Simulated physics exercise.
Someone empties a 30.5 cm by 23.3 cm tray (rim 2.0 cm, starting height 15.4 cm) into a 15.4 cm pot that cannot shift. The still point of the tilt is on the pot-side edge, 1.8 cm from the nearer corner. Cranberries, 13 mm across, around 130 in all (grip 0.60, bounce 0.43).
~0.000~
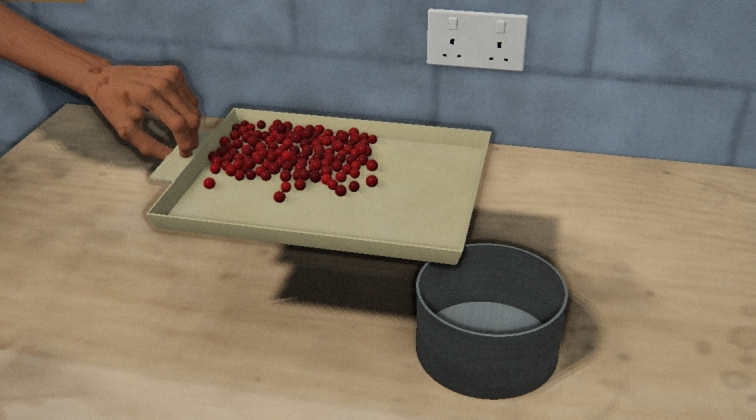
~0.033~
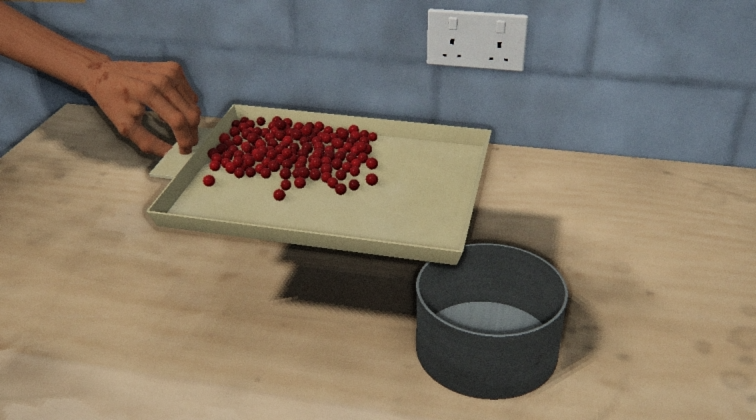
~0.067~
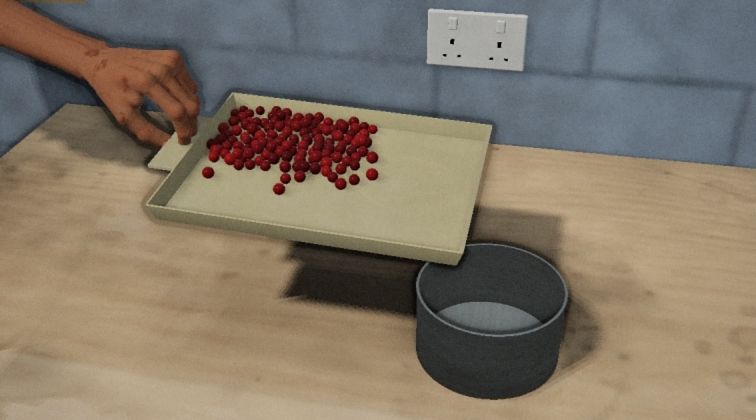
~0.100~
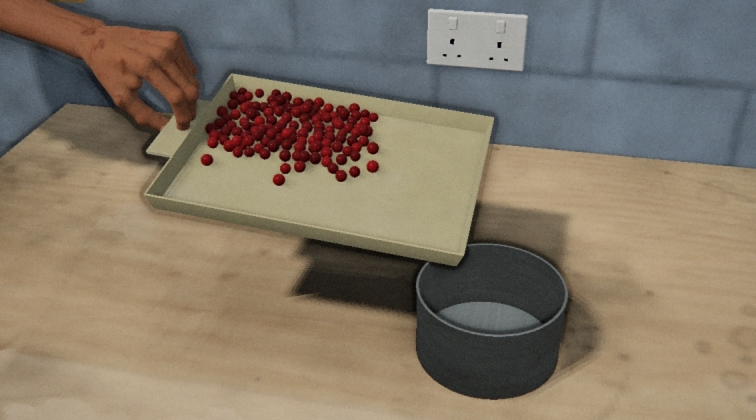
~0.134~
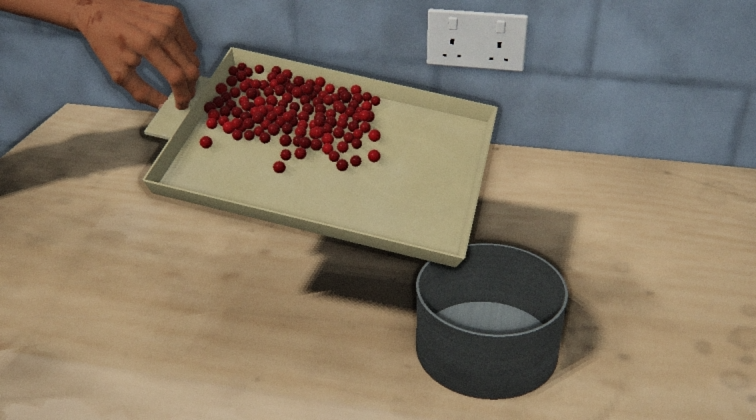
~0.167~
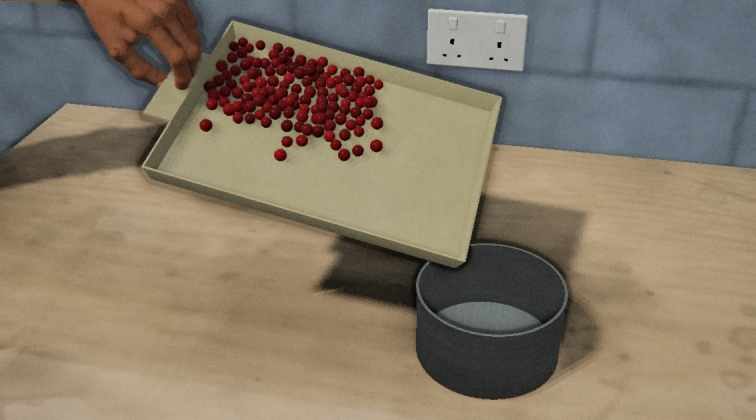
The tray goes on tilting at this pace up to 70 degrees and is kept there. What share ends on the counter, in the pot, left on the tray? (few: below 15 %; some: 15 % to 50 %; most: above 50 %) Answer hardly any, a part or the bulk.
Counter the bulk, pot hardly any, tray hardly any.
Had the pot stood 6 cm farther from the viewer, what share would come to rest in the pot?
Then about 0 per cent.
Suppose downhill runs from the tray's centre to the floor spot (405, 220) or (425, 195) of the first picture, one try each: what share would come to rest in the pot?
Some 15 and 10 per cent.
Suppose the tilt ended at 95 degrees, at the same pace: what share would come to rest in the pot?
In that case some 0 per cent.
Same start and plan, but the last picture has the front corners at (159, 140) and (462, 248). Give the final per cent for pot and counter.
Pot 10, counter 65.
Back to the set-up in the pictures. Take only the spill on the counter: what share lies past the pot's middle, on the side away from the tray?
Roughly 70 per cent.
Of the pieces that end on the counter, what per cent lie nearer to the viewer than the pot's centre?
About 100 per cent.
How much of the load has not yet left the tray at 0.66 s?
Roughly 0 per cent.
After 0.32 s, tilt 46 degrees; the tray holds 100 %, the pot 0 %.
After 0.43 s, tilt 65 degrees; the tray holds 100 %, the pot 0 %.
Then, at 0.66 s, tilt 70 degrees; the tray holds 0 %, the pot 0 %.
In the end, at 1.6 s, counter 100 %, pot 0 %, tray 0 %.
